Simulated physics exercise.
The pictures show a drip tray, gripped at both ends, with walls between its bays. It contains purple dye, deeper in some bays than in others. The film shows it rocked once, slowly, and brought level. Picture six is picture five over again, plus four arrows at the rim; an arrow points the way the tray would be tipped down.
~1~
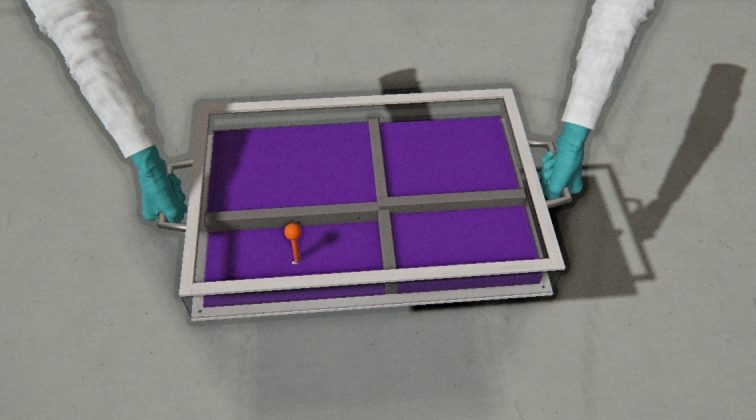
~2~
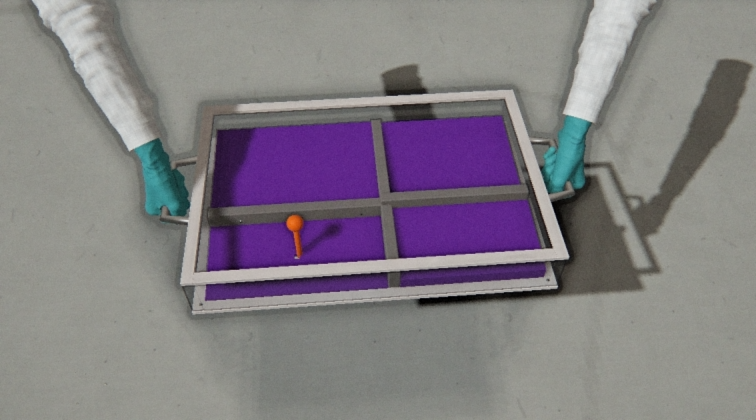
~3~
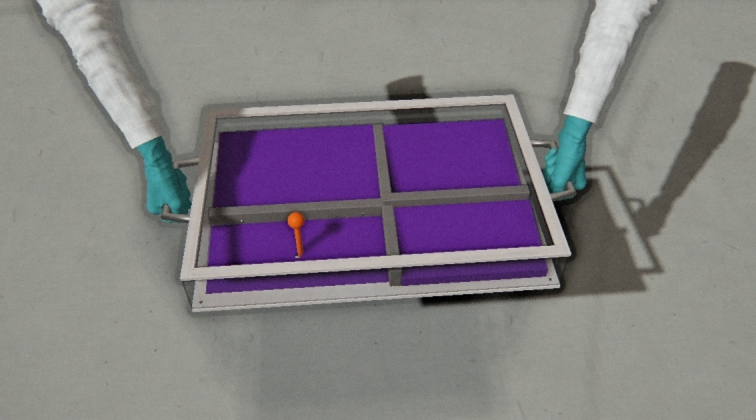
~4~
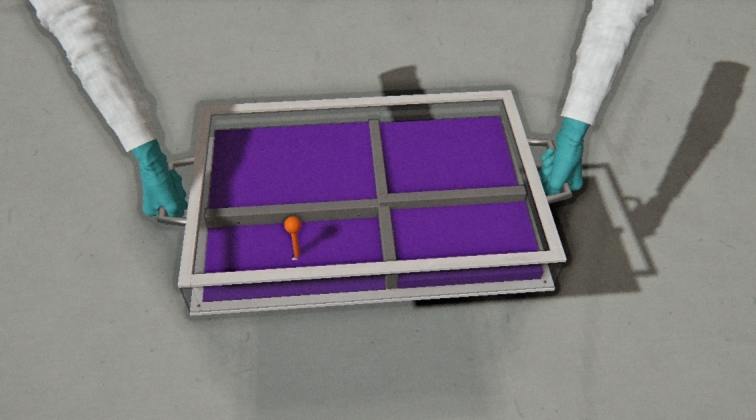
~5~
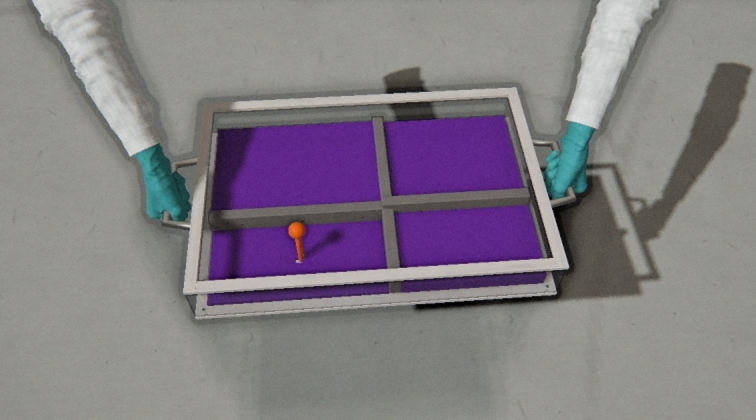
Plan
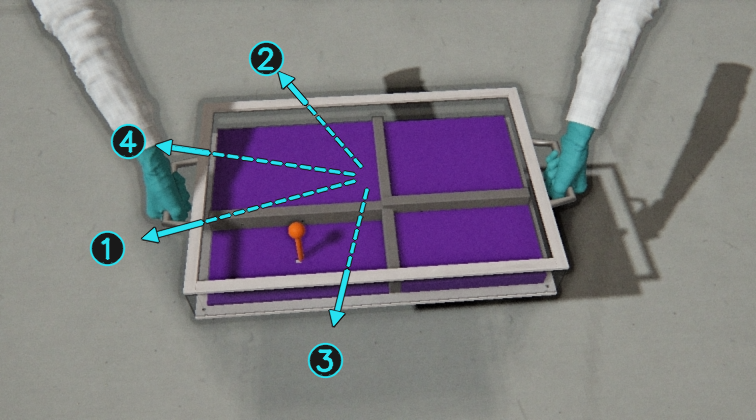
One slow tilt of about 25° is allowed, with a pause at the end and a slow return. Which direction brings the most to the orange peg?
Best: 3.
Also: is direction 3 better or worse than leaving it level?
Better.
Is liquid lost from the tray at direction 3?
Yes, some is lost.
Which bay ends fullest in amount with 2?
That is the back left bay.
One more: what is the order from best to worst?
3, 1, 4, 2.
In cyan, 1 ends at (147, 237); 2 ends at (282, 76); 3 ends at (334, 321); 4 ends at (161, 146).
With 1, about 22 % of the liquid ends in the peg's bay; about 50 % goes over the rim.
With 2, about 4 % of the liquid ends in the peg's bay; about 57 % goes over the rim.
With 3, about 38 % of the liquid ends in the peg's bay; about 38 % goes over the rim.
With 4, about 11 % of the liquid ends in the peg's bay; about 50 % goes over the rim.
